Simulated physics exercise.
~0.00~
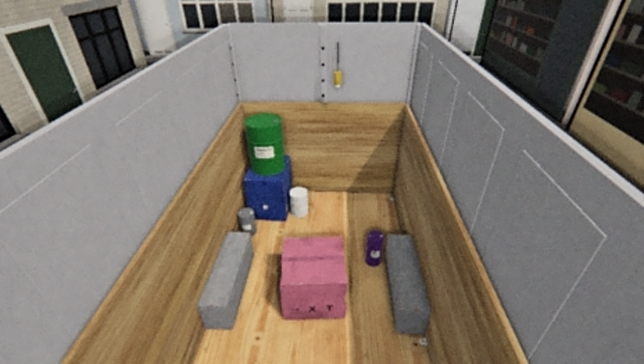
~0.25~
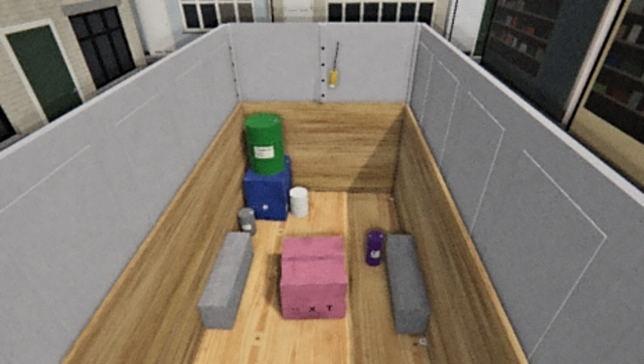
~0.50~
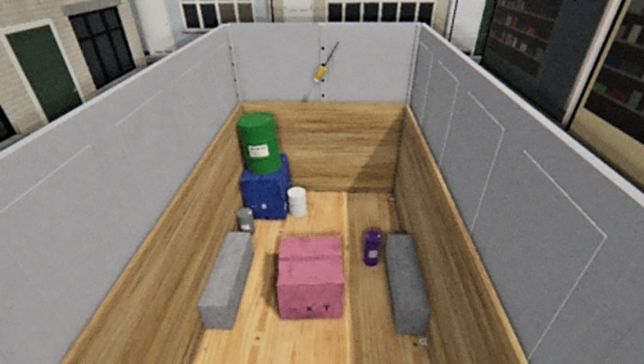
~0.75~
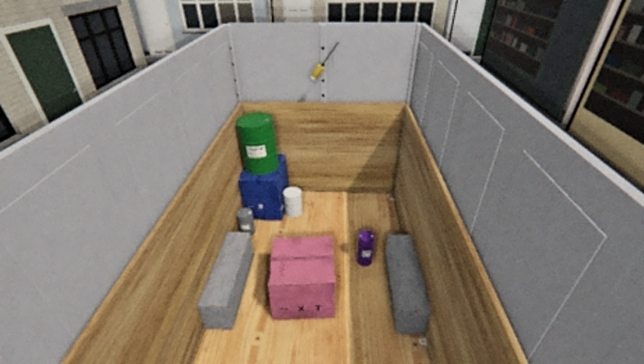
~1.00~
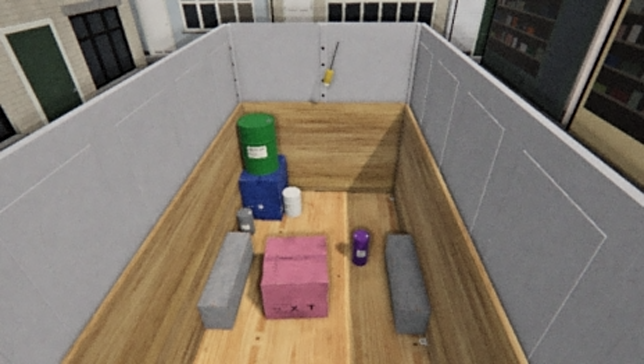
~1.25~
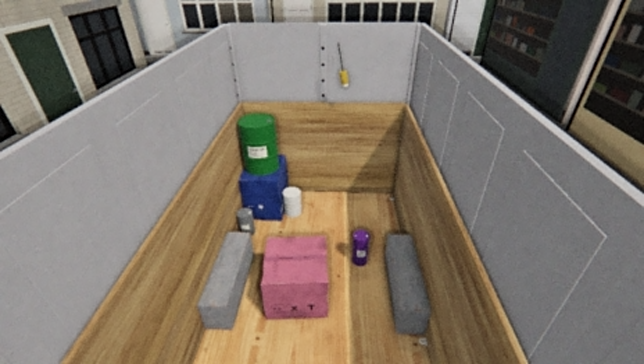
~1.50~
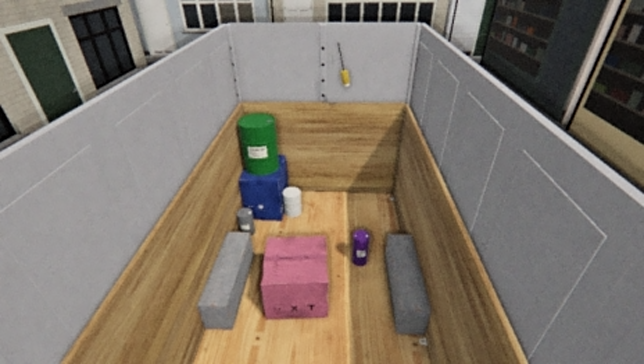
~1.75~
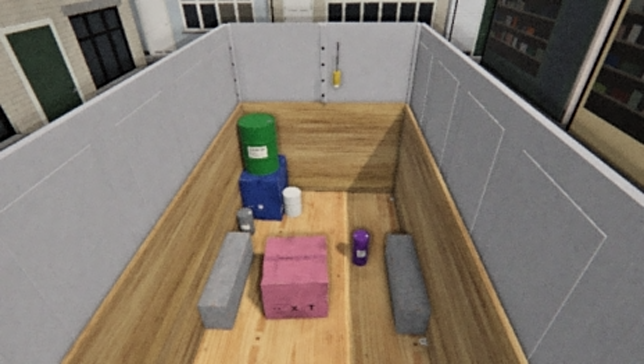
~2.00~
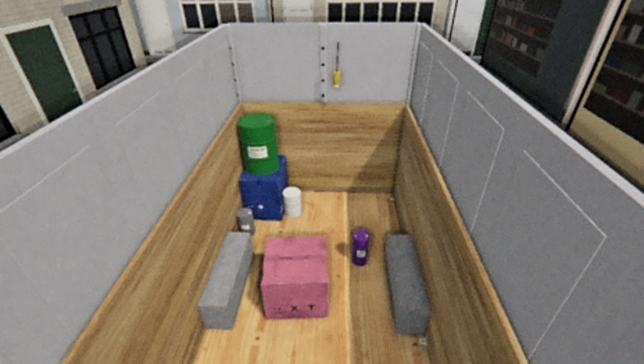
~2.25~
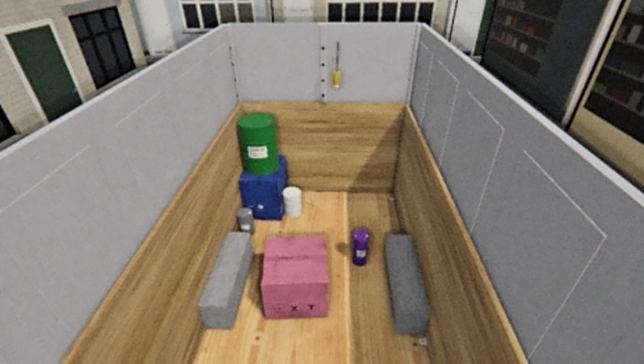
In the load bay of a van, seen from behind, a green drum sits on a blue box in the far left corner, with a white canister and a grey one close by. A pink box and a purple canister stand on the wooden floor between two long grey wheel boxes. The yellow lamp hanging at the front wall swings out to the left, and the drum shifts slightly left. The pink box and purple canister then slide a short way left, both staying upright. The lamp swings back right and settles, and everything stands still, the drum still on the blue box.
